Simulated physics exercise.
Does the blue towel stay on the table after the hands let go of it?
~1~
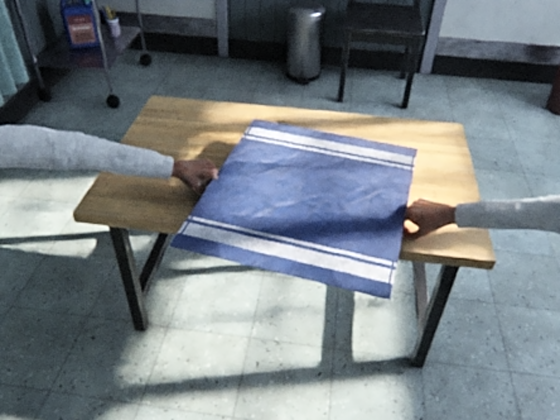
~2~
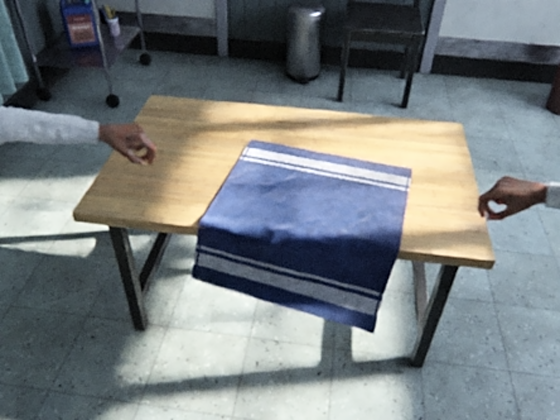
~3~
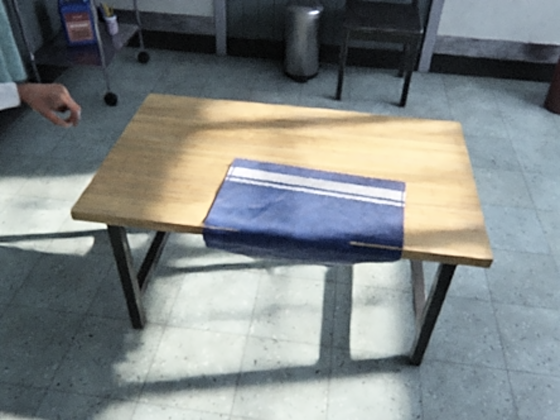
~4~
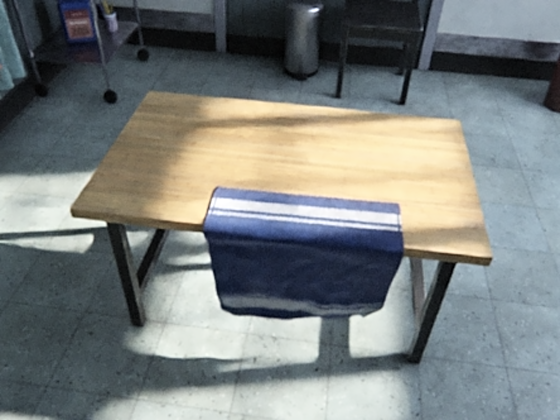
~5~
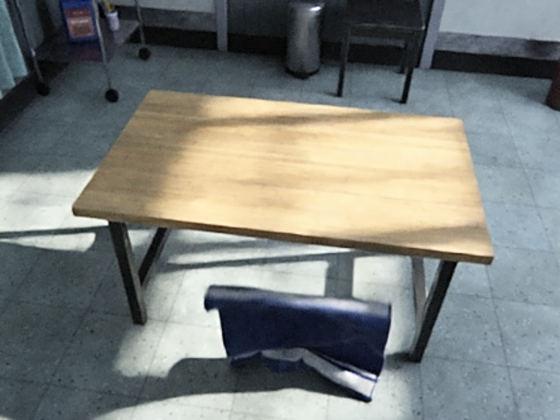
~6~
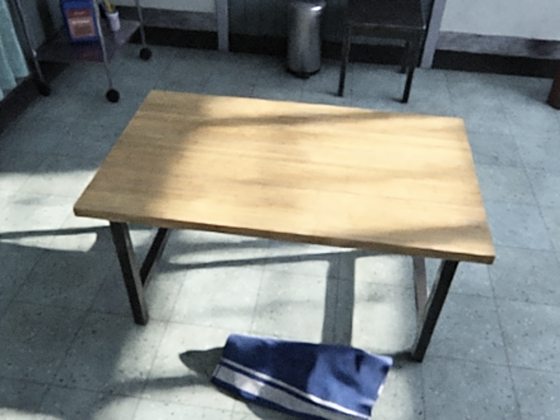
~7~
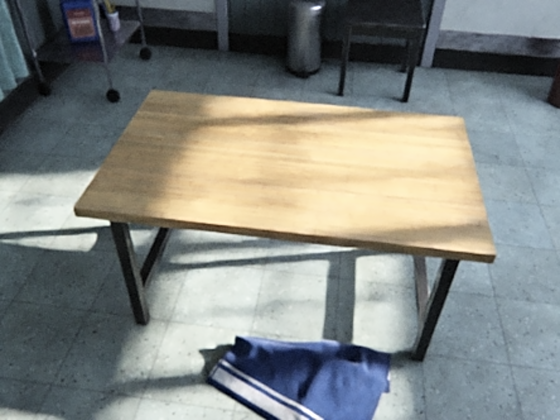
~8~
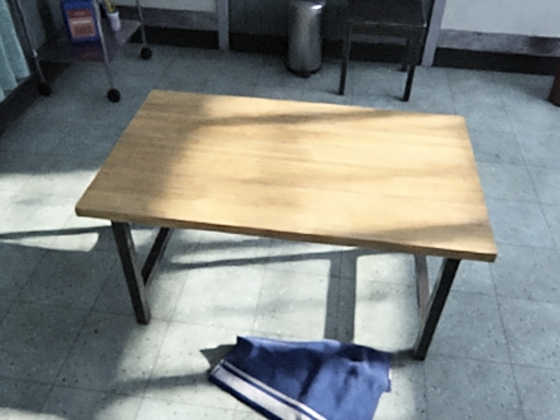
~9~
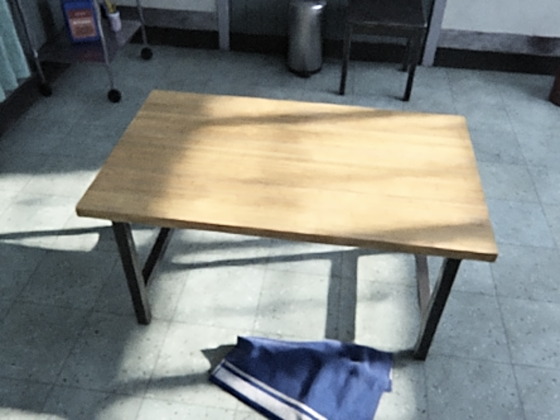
No, it slides over the near edge and ends up crumpled on the floor.
